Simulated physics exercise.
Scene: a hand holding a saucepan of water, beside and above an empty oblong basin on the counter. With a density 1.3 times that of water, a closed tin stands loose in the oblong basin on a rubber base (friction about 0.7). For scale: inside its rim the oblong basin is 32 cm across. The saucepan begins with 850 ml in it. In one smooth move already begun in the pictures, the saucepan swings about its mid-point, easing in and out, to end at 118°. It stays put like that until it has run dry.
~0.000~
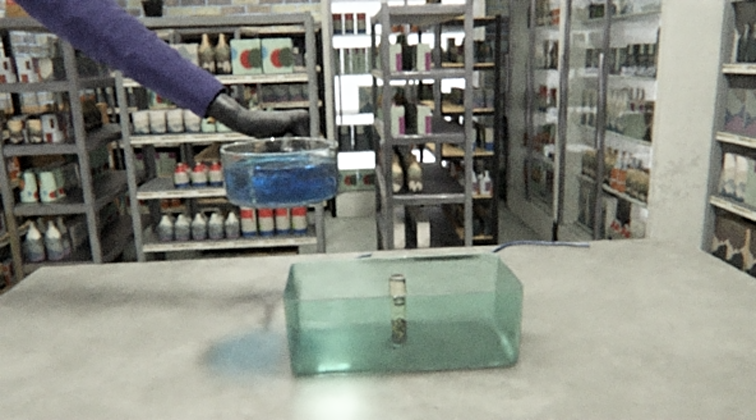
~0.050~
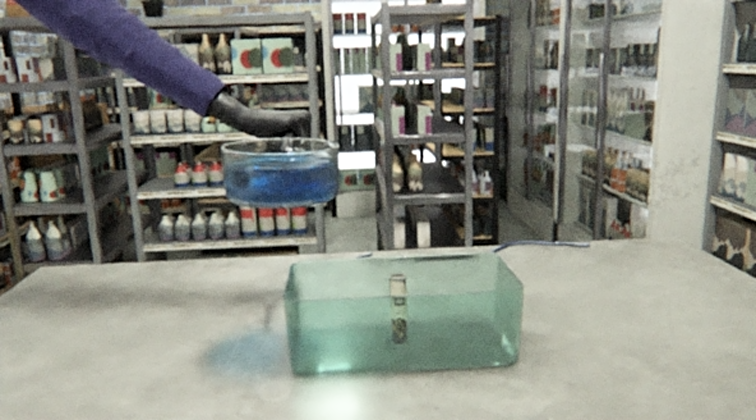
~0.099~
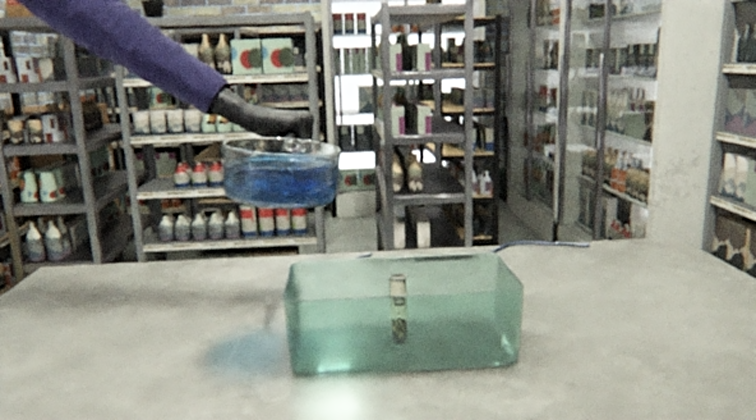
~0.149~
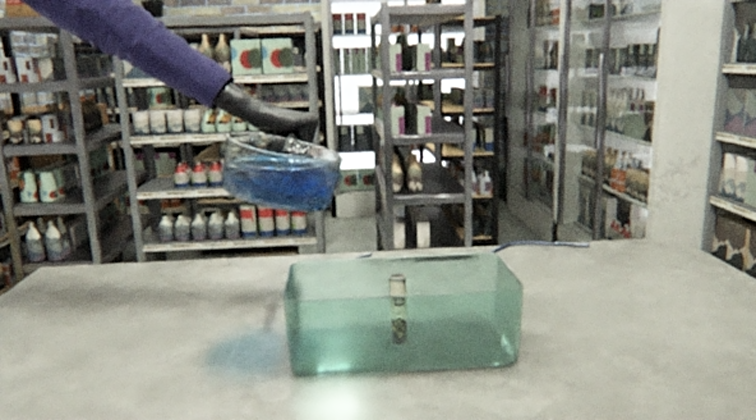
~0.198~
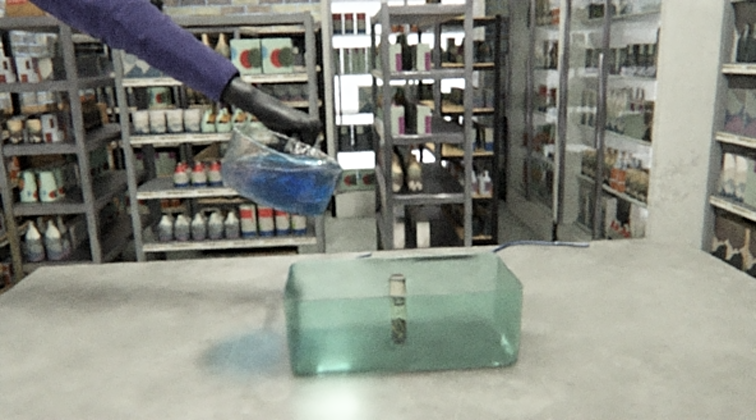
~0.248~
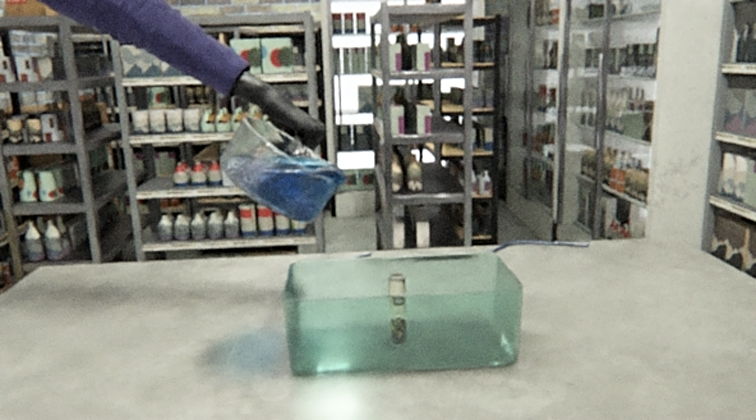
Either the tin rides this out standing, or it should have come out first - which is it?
It should have come out.
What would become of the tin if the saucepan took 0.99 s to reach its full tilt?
Result: Tin tipped over.
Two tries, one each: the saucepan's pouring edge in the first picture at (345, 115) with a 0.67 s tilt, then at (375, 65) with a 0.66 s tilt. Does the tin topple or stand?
First it tips over; then it tips over.
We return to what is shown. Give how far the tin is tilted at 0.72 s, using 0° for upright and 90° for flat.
I'd put it at close to 20 degrees off upright.
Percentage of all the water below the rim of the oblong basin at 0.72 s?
Roughly 94 %.
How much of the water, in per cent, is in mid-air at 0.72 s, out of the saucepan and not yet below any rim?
It comes to some 5 percent of the total.
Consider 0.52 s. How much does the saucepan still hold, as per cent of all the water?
I reckon about 14 in a hundred is still held.
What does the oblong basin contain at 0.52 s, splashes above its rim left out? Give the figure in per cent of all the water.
Near 40 in a hundred.
After 0.52 s the tilt is 106° and 14 per cent is still to pour; the tin stands where it began.
After 0.72 s the tilt is 118° and 2 per cent is still to pour; the tin leans 18°.
After 0.93 s the tilt is 118° and 0 per cent is still to pour; the tin lies on its side.
After 1.16 s the tilt is 118° and 0 per cent is still to pour; the tin lies on its side.
In the end the tin lies on its side.
